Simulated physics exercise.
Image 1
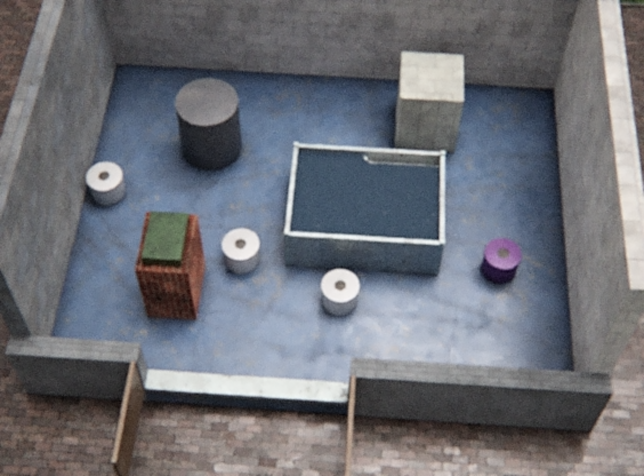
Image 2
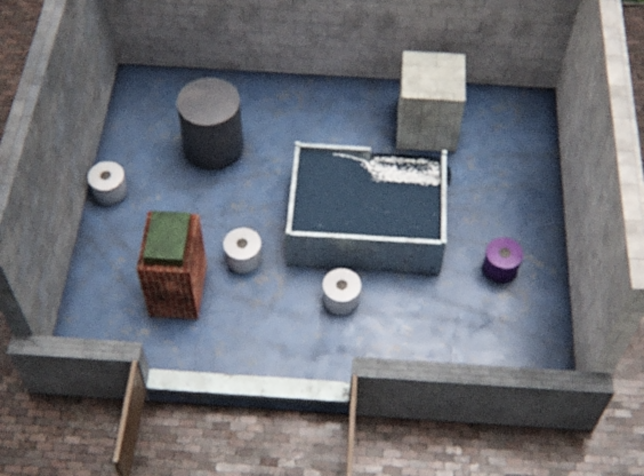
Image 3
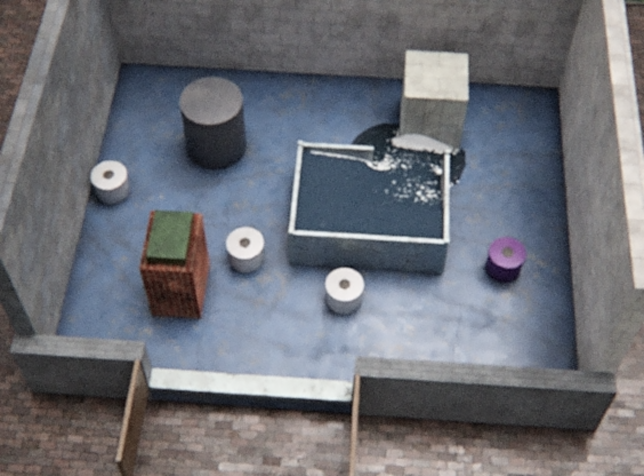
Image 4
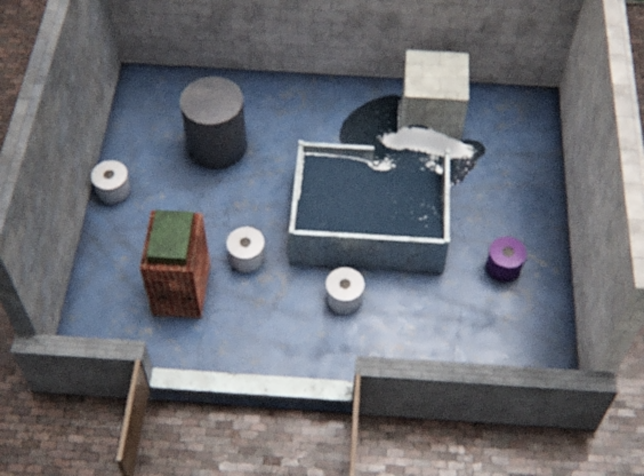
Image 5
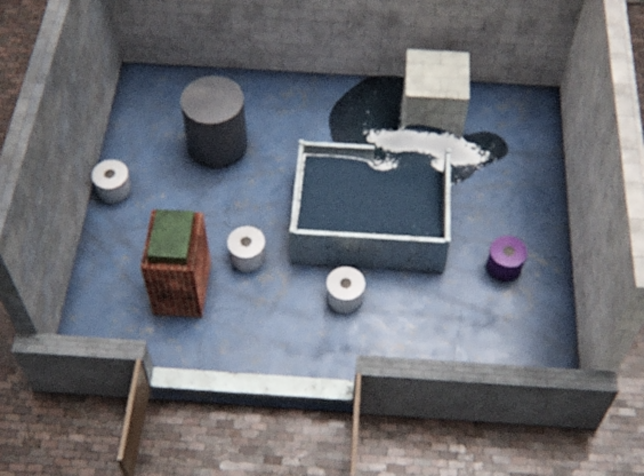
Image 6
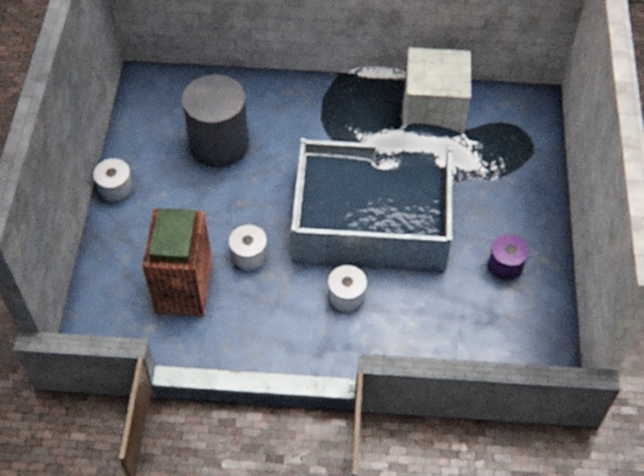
Dark water pours from the back of a tank and spreads across the blue yard floor.
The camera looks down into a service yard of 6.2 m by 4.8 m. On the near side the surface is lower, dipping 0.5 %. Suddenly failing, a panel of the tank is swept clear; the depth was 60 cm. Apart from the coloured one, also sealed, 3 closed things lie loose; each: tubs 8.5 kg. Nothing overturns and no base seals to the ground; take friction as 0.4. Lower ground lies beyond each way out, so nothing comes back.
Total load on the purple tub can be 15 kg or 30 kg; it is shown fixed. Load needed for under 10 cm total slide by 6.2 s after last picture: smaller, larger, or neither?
Smaller.
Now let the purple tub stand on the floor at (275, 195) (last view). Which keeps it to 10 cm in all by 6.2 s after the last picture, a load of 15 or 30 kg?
Looks like the outcome is this: The lighter one does it.
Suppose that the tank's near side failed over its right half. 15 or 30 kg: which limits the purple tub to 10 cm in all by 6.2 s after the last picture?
Note: High mass only.
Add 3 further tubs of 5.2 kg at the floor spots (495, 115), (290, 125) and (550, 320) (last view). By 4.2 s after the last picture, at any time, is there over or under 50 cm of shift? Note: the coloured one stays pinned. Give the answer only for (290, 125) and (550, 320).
Taking them as listed: Beyond and beyond.
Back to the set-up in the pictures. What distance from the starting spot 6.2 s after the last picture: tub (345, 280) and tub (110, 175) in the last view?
In that order: 0 cm, 200 cm.
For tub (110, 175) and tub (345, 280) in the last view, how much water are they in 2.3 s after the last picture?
First roughly 1 cm, second roughly 0 cm.
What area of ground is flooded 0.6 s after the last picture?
9.5 m2.
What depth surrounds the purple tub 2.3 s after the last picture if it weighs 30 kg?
Close to 3 cm deep.
Then, 0.6 s after the last picture the purple tub would be 0 cm from its start with 15 kg and 0 cm from its start with 30 kg; 0 cm of water round it then.
Then, 2.3 s after the last picture the purple tub would be 0 cm from its start with 15 kg and 0 cm from its start with 30 kg; 3 cm of water round it then.
Then, 4.2 s after the last picture the purple tub would be 0 cm from its start with 15 kg and 0 cm from its start with 30 kg; 3 cm of water round it then.
Then, 6.2 s after the last picture the purple tub would be 0 cm from its start with 15 kg and 0 cm from its start with 30 kg; 3 cm of water round it then.
